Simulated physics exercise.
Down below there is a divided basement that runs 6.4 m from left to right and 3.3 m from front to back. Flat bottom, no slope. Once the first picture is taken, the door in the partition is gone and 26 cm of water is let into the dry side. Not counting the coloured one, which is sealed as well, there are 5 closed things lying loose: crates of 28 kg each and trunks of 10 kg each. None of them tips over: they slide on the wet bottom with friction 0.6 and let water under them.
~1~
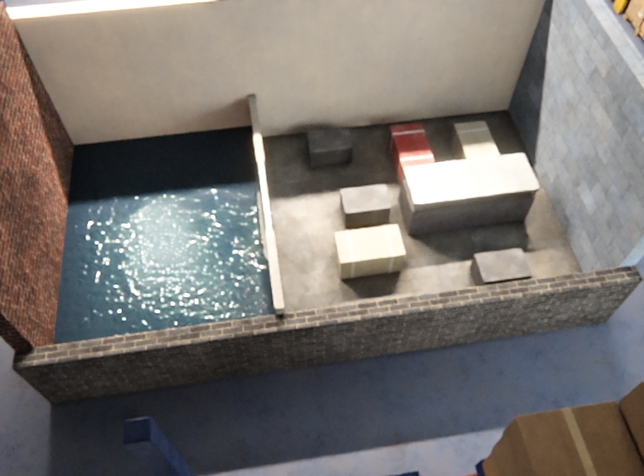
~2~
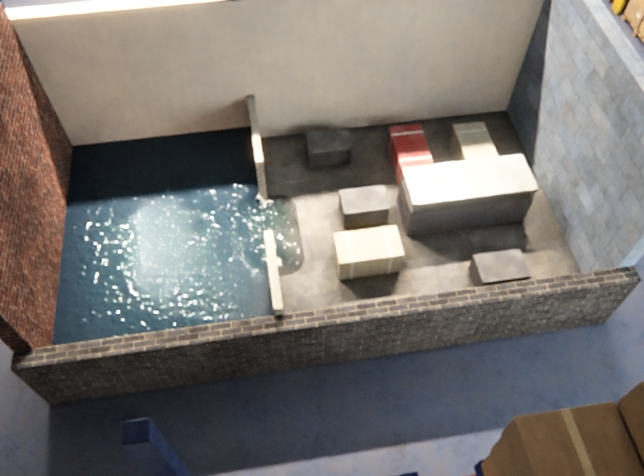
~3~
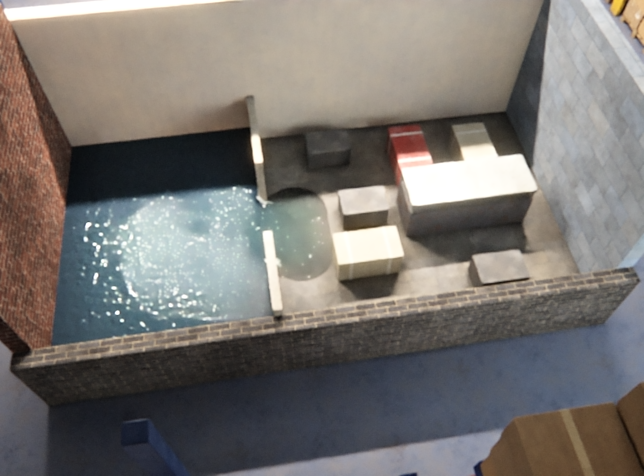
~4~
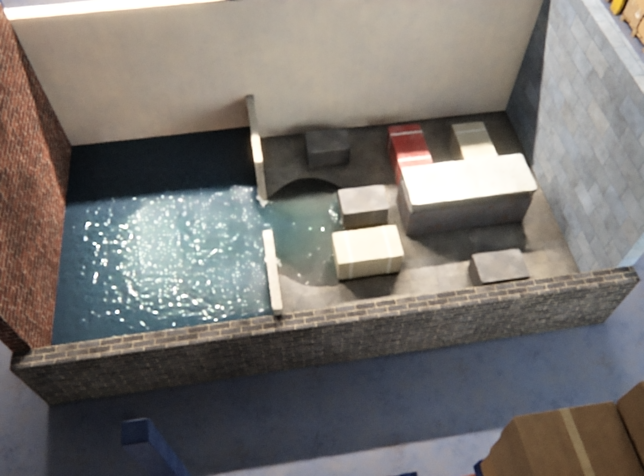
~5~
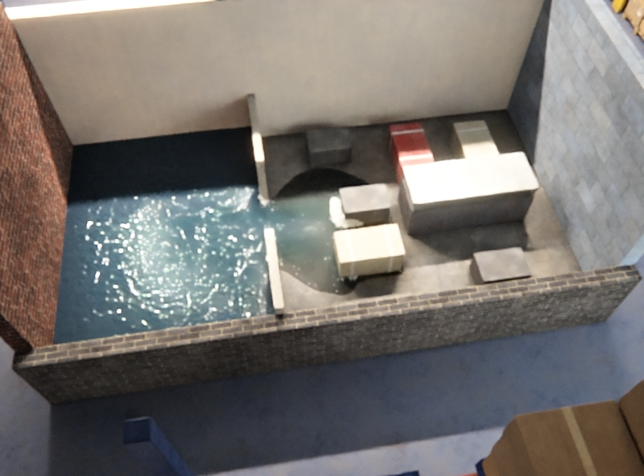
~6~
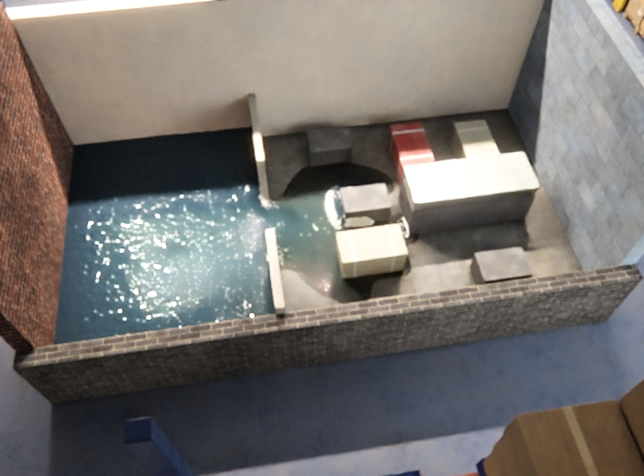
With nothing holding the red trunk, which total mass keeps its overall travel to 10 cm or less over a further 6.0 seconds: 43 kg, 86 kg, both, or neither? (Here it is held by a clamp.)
Both.
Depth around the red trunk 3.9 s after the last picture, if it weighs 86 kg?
Something like 6 centimetres.
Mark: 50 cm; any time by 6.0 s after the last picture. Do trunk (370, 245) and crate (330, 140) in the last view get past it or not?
Result, as listed: Above / below.
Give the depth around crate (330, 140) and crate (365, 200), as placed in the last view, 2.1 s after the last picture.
First about 6 cm, second about 9 cm.
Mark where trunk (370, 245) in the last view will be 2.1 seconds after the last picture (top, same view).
(449, 277), roughly.
Then, 0.4 s after the last picture the red trunk would be 0 cm from its start with 43 kg and 0 cm from its start with 86 kg; 1 cm of water round it then.
Then, 2.1 s after the last picture the red trunk would be 0 cm from its start with 43 kg and 0 cm from its start with 86 kg; 6 cm of water round it then.
Then, 3.9 s after the last picture the red trunk would be 0 cm from its start with 43 kg and 0 cm from its start with 86 kg; 6 cm of water round it then.
Then, 6.0 s after the last picture the red trunk would be 0 cm from its start with 43 kg and 0 cm from its start with 86 kg; 8 cm of water round it then.
